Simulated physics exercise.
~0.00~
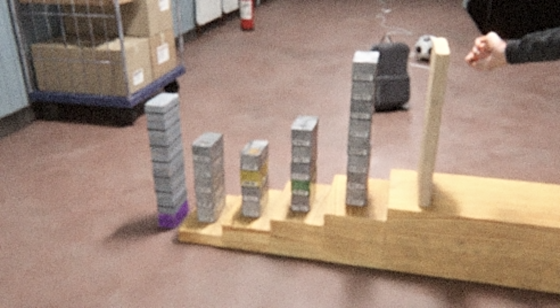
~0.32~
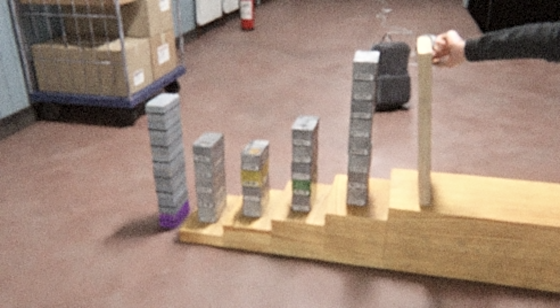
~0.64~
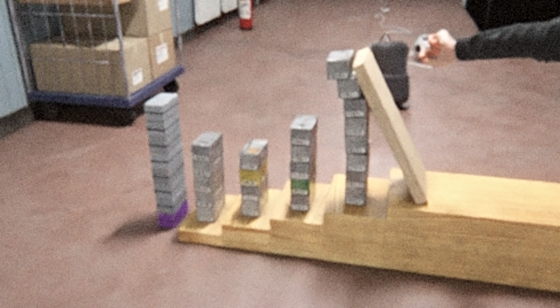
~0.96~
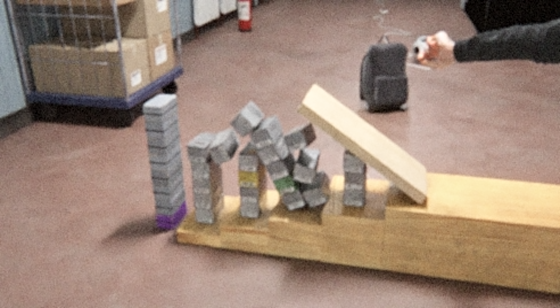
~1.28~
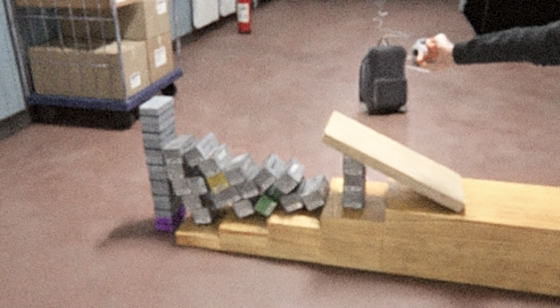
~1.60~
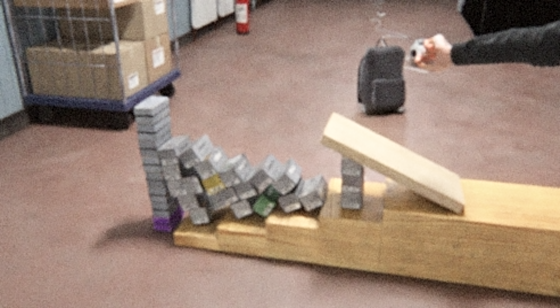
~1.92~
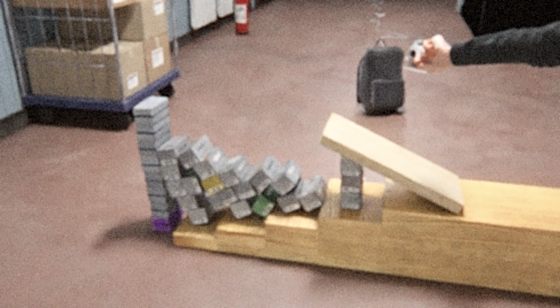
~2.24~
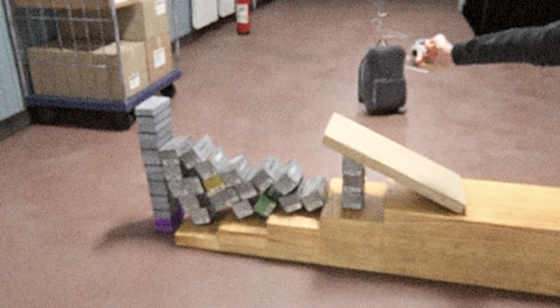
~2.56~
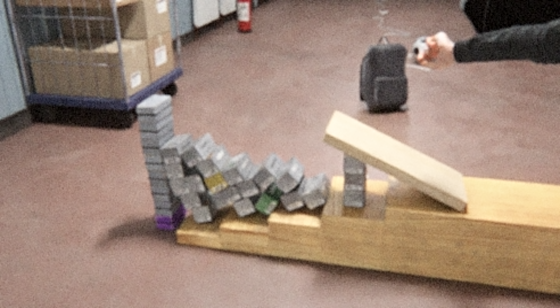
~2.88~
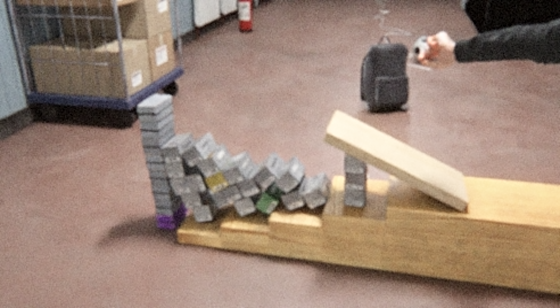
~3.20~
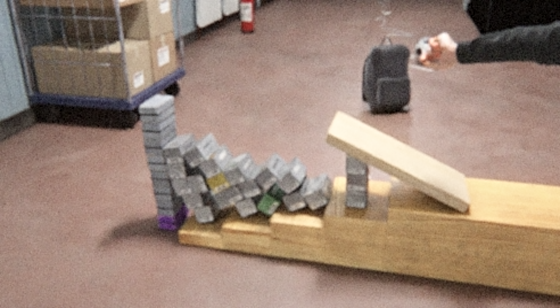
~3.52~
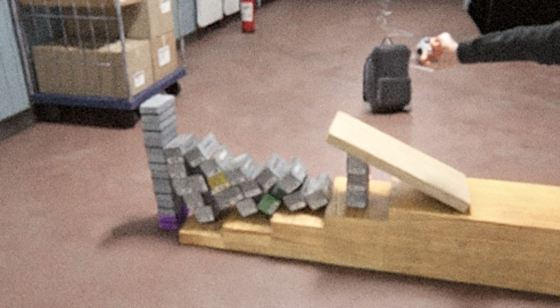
A hand at the upper right reaches toward an upright pale board standing on a stepped wooden base, seen from the side on a reddish floor. Left of it, five stacks of small grey packets descend the steps, with green and yellow ones in the middle and a purple one under the leftmost stack. The hand pushes the board's top, and it tips left into the tallest stack. That stack's upper part topples left, knocking the next three into one another. The board settles slanted on the tall stack's stump, the green and yellow packets lie tilted in the heap, and the leftmost stack stays standing.
